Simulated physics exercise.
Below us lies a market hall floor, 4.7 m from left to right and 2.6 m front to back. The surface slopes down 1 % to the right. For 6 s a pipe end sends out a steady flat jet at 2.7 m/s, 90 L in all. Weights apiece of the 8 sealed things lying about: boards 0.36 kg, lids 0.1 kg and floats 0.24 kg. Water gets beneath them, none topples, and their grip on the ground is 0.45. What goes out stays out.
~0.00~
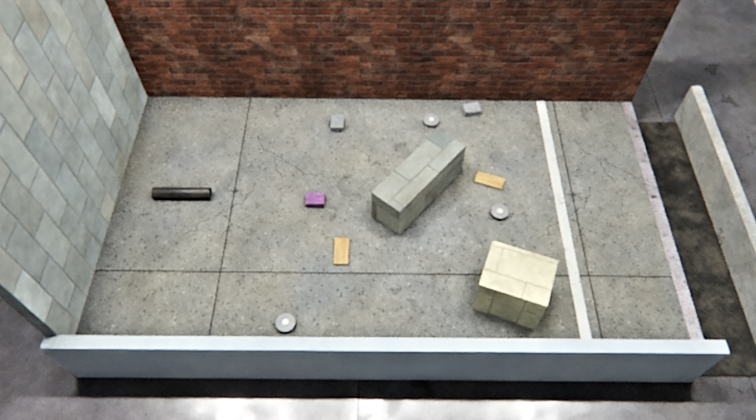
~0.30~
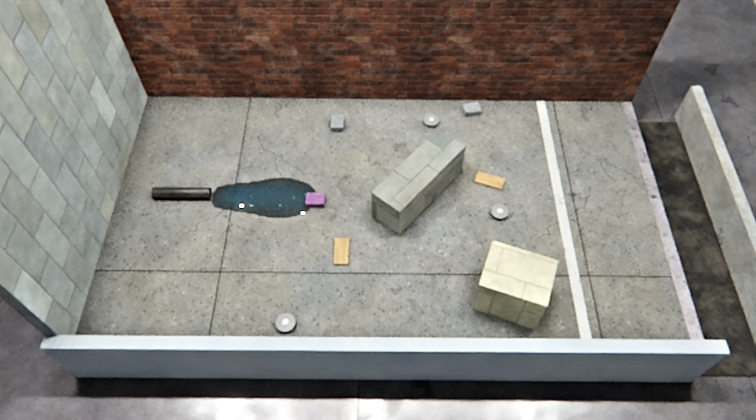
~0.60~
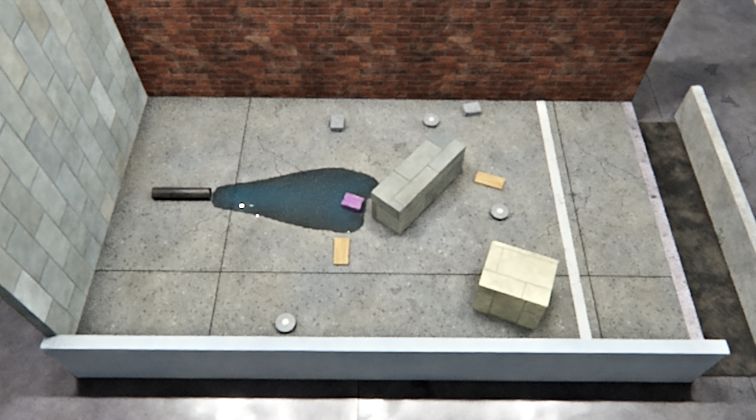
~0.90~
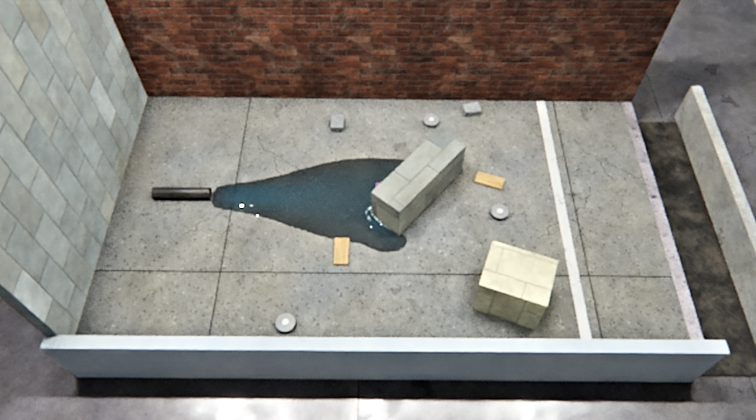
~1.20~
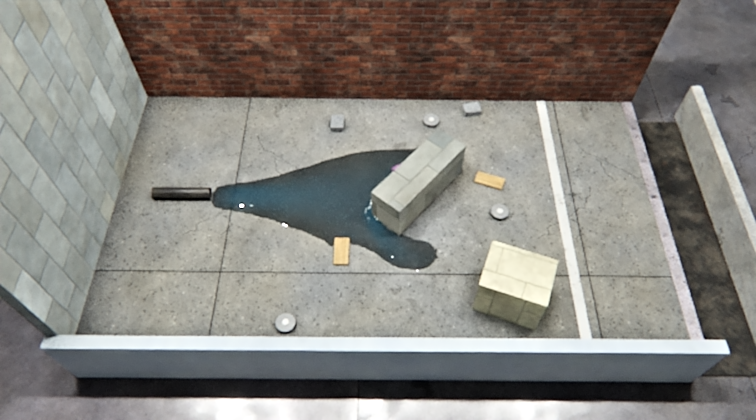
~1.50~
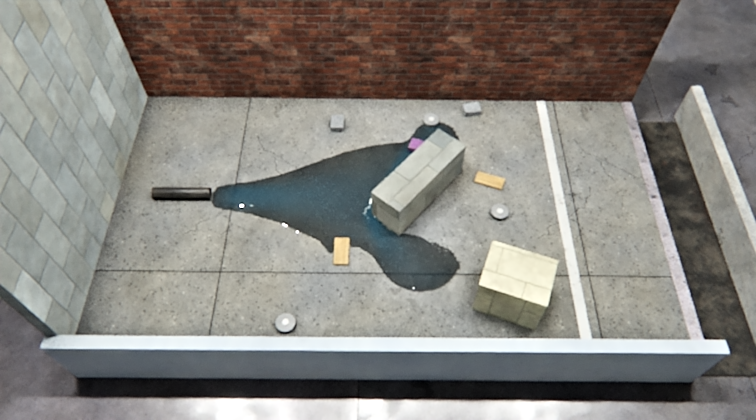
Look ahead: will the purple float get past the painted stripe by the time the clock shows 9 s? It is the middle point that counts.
Purple float crosses.
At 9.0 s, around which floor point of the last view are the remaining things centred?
At about (396, 212).
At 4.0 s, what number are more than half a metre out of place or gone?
I count 3.
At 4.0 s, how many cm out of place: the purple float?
Roughly 250 cm by then.
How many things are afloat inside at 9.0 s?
1 of them.
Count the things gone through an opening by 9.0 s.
By then 3.
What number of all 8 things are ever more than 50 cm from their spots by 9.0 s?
3 of them.
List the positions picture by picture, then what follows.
The first frame shows the purple float at (315, 198), on the bottom; 0.0 m2 under water; 0 of 8 have shifted.
The second frame shows the purple float at (315, 198), on the bottom; water covers 0.2 m2; 0 of 8 have shifted.
The third frame shows the purple float at (353, 201), on the bottom, 33 cm from its start; water covers 0.6 m2; 1 of 8 have shifted.
In the fourth frame, the purple float is out of sight; 0.9 m2 under water; 1 of 8 have shifted.
In the fifth frame, the purple float is out of sight; water covers 1.0 m2; 1 of 8 have shifted.
The sixth frame shows the purple float at (419, 145), afloat, 110 cm from its start; 1.2 m2 under water; 1 of 8 have shifted.
After 2.1 s the purple float is near (454, 110), 1.7 m from its start, afloat; 0 of 8 are over the mark; 2 afloat.
After 4.0 s the purple float is near (592, 134), 2.7 m from its start, aground; 3 of 8 are over the mark; 1 afloat.
After 6.3 s the purple float has gone out; 3 of 8 are over the mark; 0 afloat.
After 9.0 s the purple float has gone out; 3 of 8 are over the mark; 1 afloat.
